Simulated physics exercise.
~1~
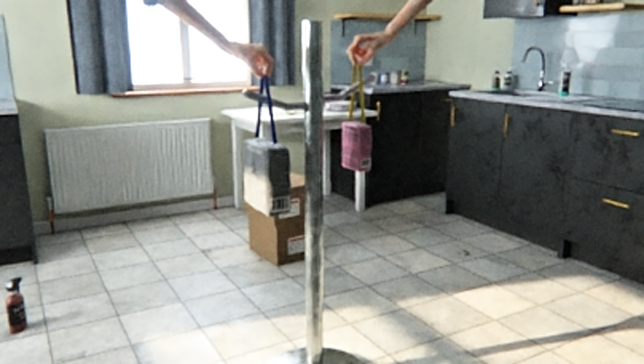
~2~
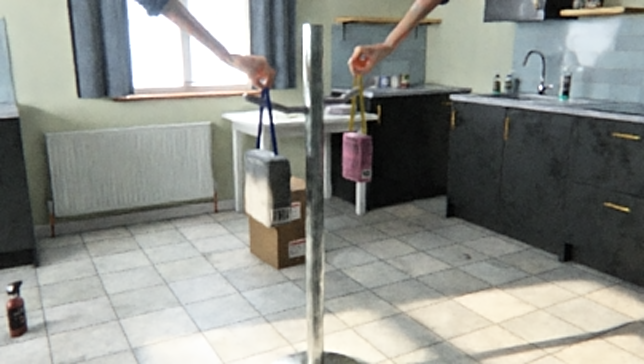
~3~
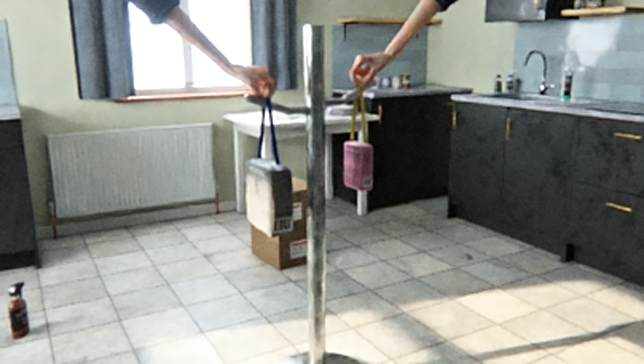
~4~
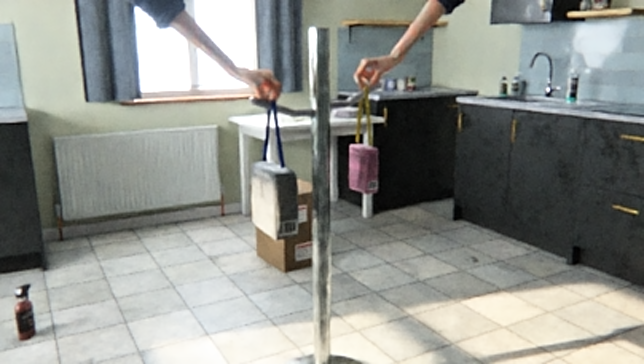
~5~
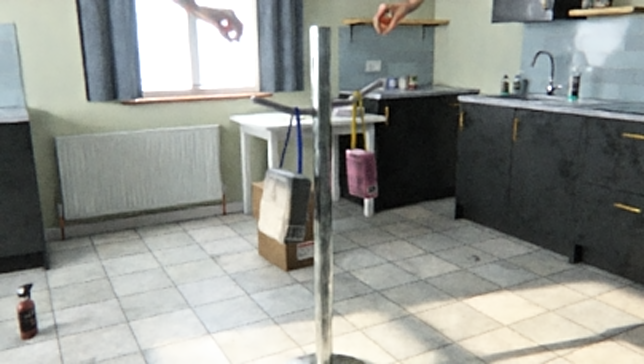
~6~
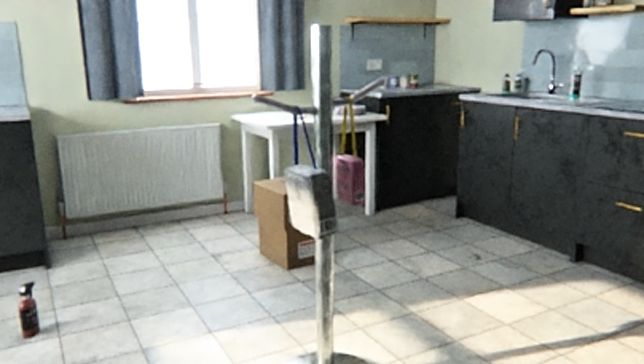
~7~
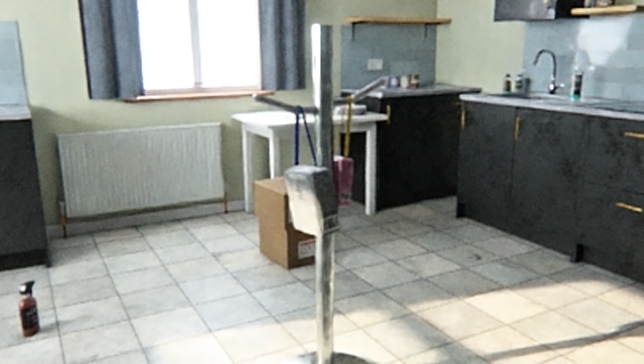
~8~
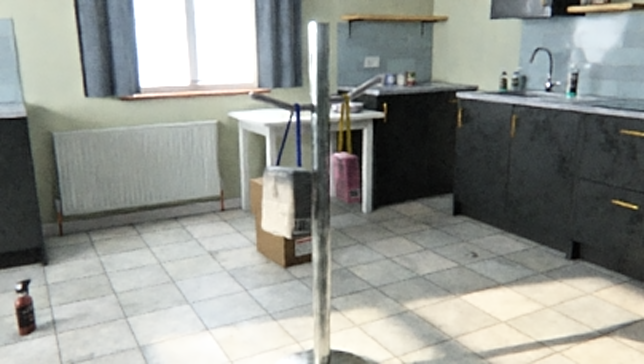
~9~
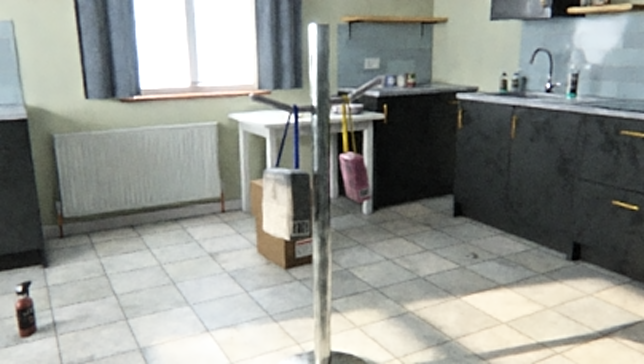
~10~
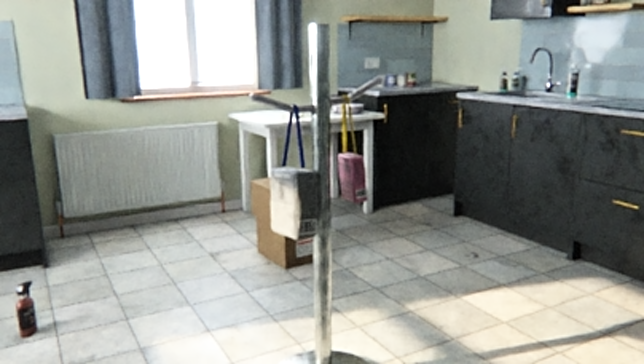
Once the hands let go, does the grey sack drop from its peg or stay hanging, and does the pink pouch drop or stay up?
The grey sack stays on its peg, swinging a little. The pink pouch stays hanging on its peg as well.
